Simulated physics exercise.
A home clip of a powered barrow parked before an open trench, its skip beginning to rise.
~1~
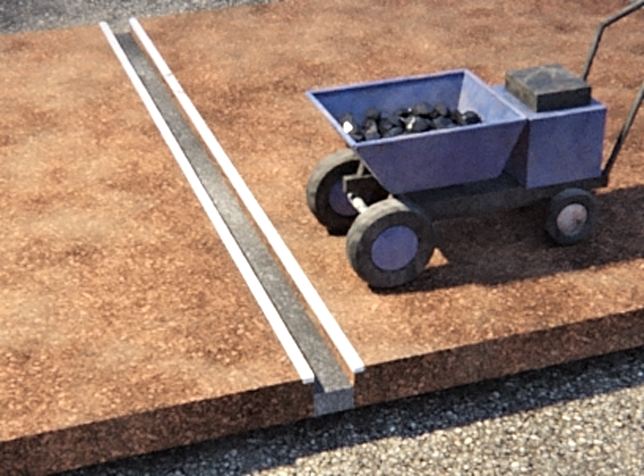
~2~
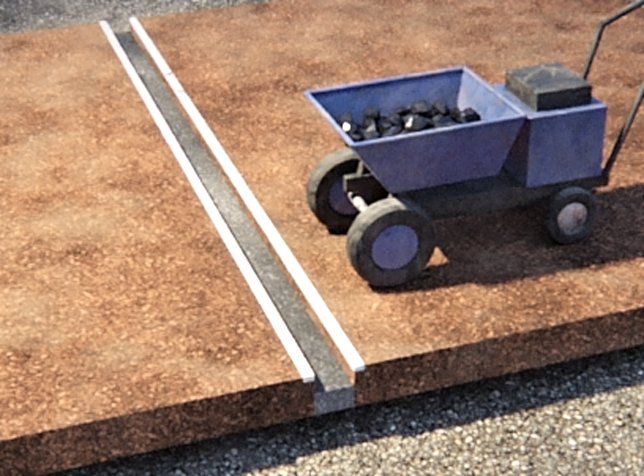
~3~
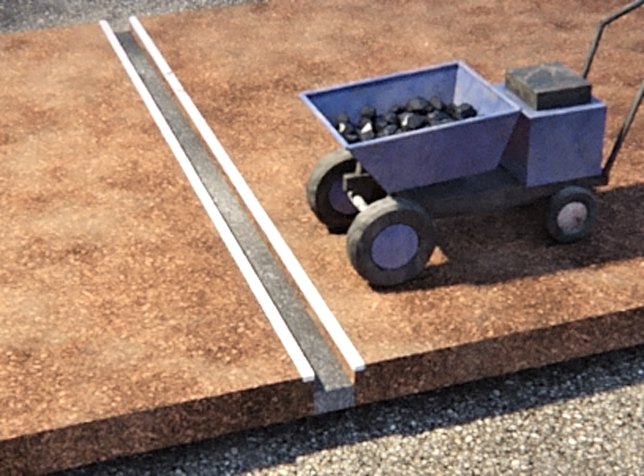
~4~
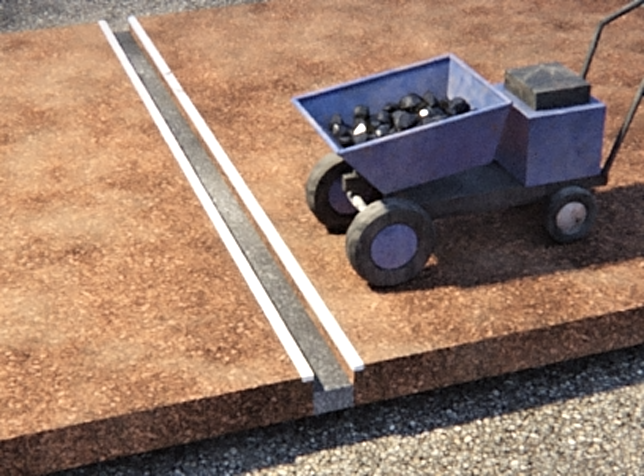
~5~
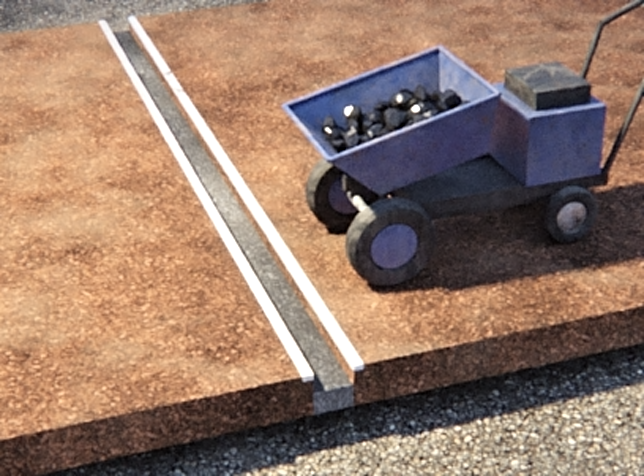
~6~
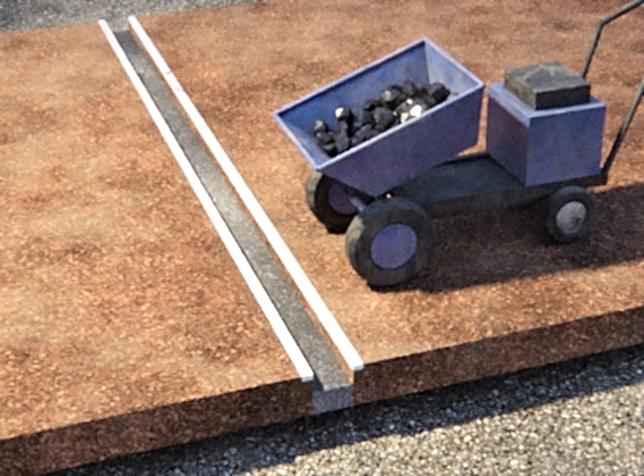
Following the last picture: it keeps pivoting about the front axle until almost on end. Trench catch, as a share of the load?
Not the bulk.
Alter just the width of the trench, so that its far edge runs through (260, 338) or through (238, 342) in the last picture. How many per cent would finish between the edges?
In order: 50 per cent, then 80 per cent.
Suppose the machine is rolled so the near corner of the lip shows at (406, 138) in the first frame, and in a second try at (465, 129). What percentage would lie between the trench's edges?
From the first spot you get 60 percent, and from the second 30 percent.
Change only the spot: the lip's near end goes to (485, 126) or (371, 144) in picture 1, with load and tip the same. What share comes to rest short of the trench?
The first spot yields roughly 70 percent, the second roughly 0 percent.
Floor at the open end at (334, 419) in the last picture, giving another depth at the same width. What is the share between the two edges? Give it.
I'd guess about 10 %.
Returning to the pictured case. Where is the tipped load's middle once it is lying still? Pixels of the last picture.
Last view, resting centre - approx. (213, 276).
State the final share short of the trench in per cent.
0 %.
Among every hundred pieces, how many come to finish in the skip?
Some 5 per cent.
Soon after the last picture, skip tipped steeply; all in the skip.
A little later, skip tipped right over; nearly all in the skip; a small part beyond it; a stray few falling.
Later still, skip tipped right over; about a quarter in the skip; a stray few in or heaped over the trench; most beyond it.
By the end, skip tipped right over; a stray few in the skip; about a quarter in or heaped over the trench; most beyond it.
